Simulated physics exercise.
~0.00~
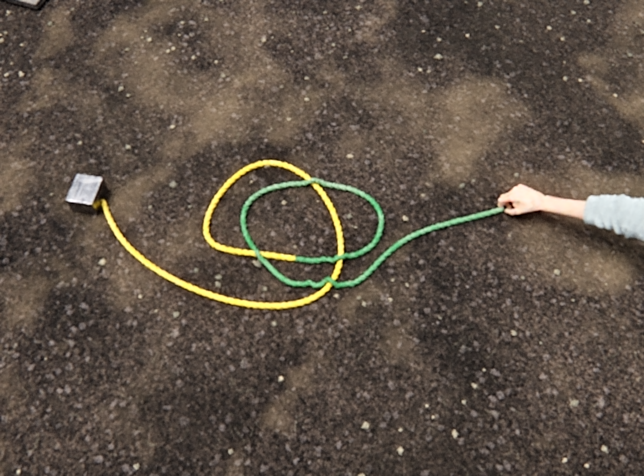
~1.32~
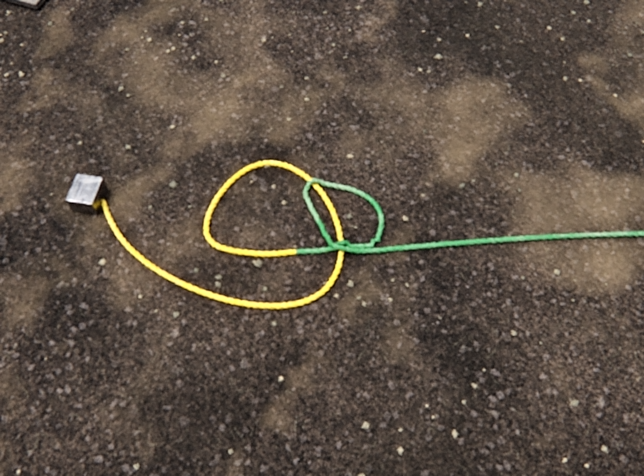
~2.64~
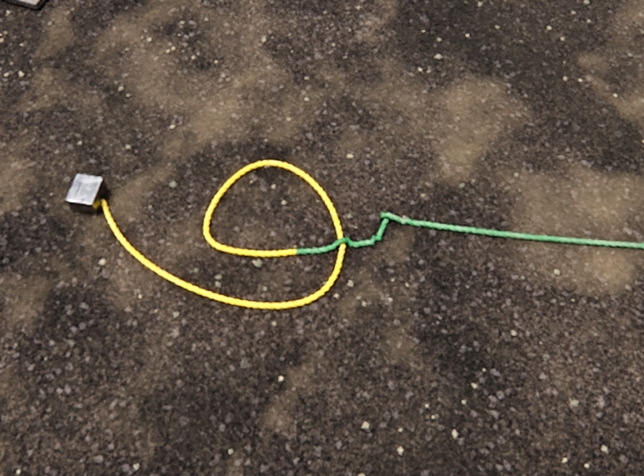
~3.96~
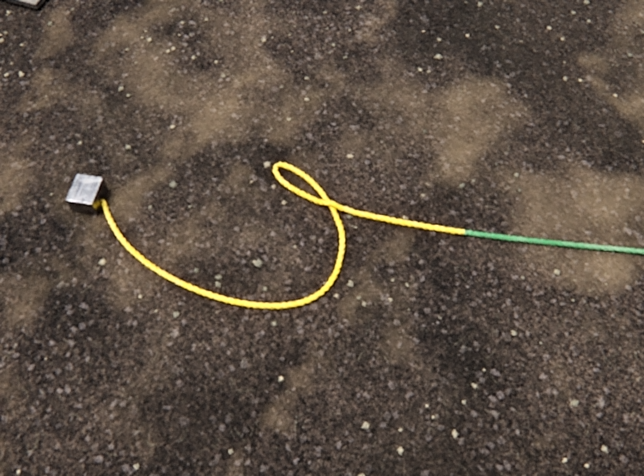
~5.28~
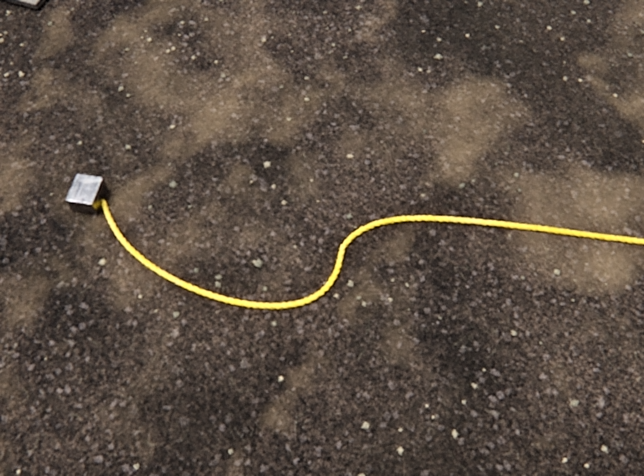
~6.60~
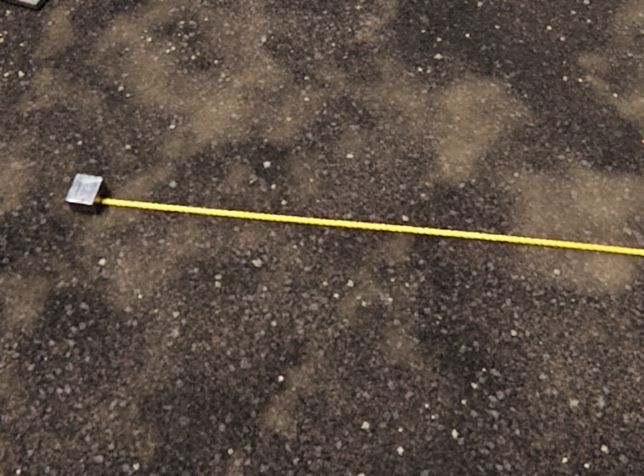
A rope, yellow on its left part and green on its right, lies in overlapping loops on dark, gritty ground, its left end fixed to a small block. A hand in a pale sleeve holds the green end and draws it to the right, passing out of view. The green loop shrinks and slips out into a small kink, then straightens. The yellow loop tightens next, narrowing to a slim twist before opening into a loose bend. Finally the rope pulls straight from the block, a taut yellow line with no knot along its visible length.
